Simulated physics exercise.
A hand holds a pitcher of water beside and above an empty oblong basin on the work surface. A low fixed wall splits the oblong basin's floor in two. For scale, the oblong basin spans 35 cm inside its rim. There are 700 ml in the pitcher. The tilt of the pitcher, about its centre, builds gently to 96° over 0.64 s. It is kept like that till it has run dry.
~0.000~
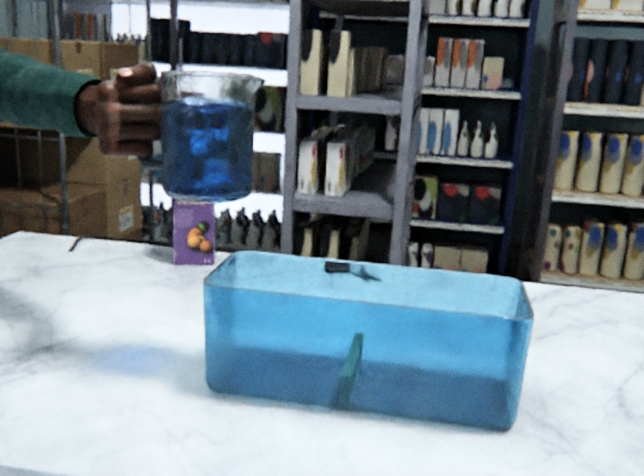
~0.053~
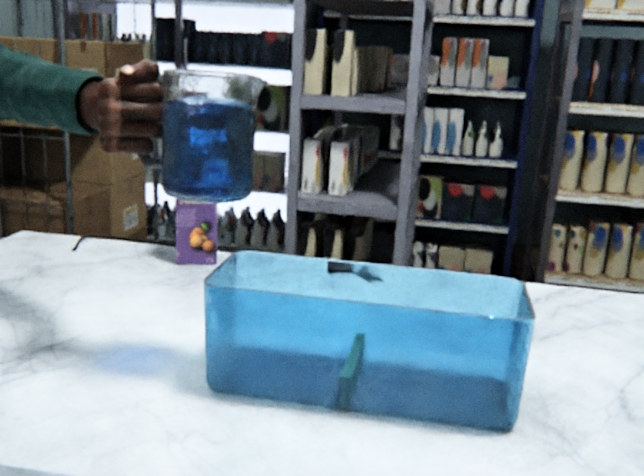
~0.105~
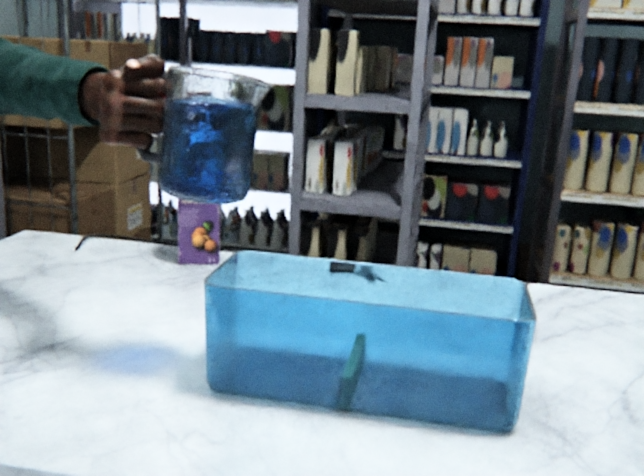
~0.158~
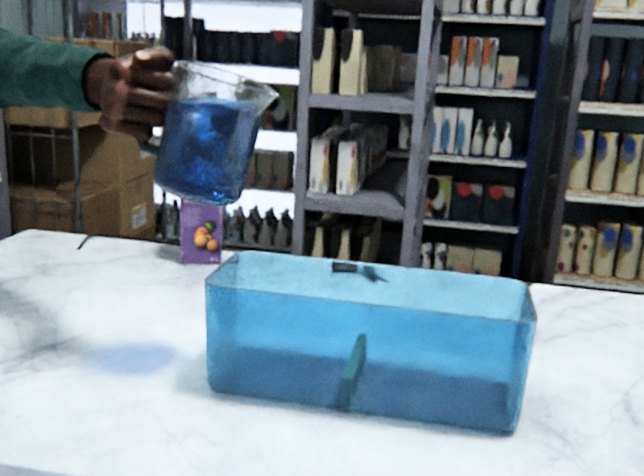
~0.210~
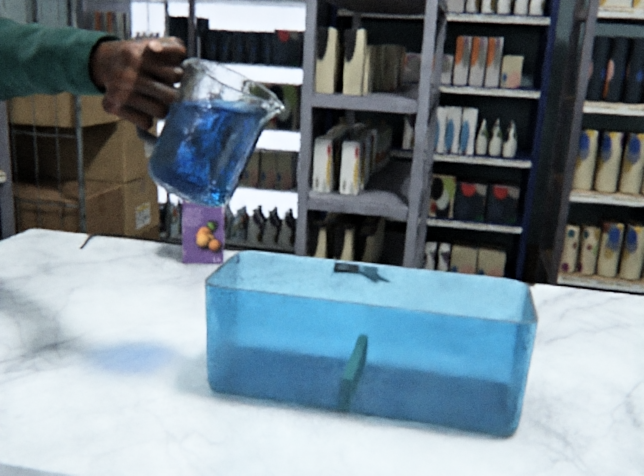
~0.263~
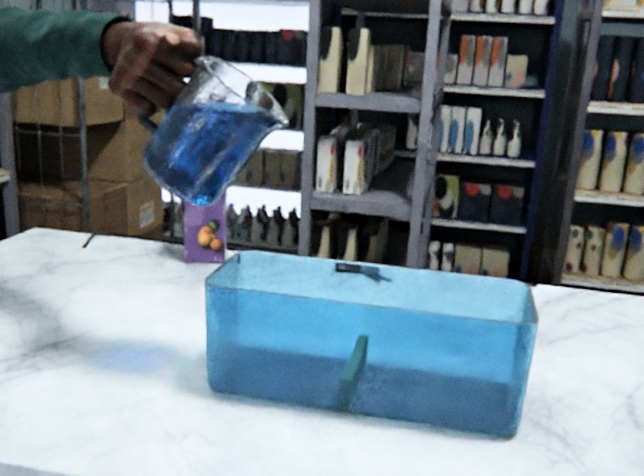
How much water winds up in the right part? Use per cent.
Roughly 18 per cent is past the wall.
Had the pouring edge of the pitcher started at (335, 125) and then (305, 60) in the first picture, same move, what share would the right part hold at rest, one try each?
In turn about 95 and 90 per cent.
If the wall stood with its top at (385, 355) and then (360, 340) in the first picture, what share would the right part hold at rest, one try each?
In turn about 5 and 5 per cent.
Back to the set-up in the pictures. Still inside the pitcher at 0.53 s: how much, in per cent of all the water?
Some 74 per cent.
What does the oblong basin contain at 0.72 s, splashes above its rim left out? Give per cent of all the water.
About 44 per cent.
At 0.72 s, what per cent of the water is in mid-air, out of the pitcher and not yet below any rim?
Near 22 in a hundred.
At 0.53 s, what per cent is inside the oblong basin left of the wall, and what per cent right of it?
Near 6 on the left, 0 on the right.
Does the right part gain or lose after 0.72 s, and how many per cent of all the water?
It goes up by about 16.
After 0.53 s the tilt is 89° and 73 per cent is still to pour, 6 is left of the wall and 0 right of it.
After 0.72 s the tilt is 96° and 33 per cent is still to pour, 43 is left of the wall and 2 right of it.
After 0.92 s the tilt is 96° and 13 per cent is still to pour, 60 is left of the wall and 15 right of it.
After 1.14 s the tilt is 96° and 5 per cent is still to pour, 73 is left of the wall and 17 right of it.
In the end 78 per cent lies left of the wall, 18 right of it and 3 outside.
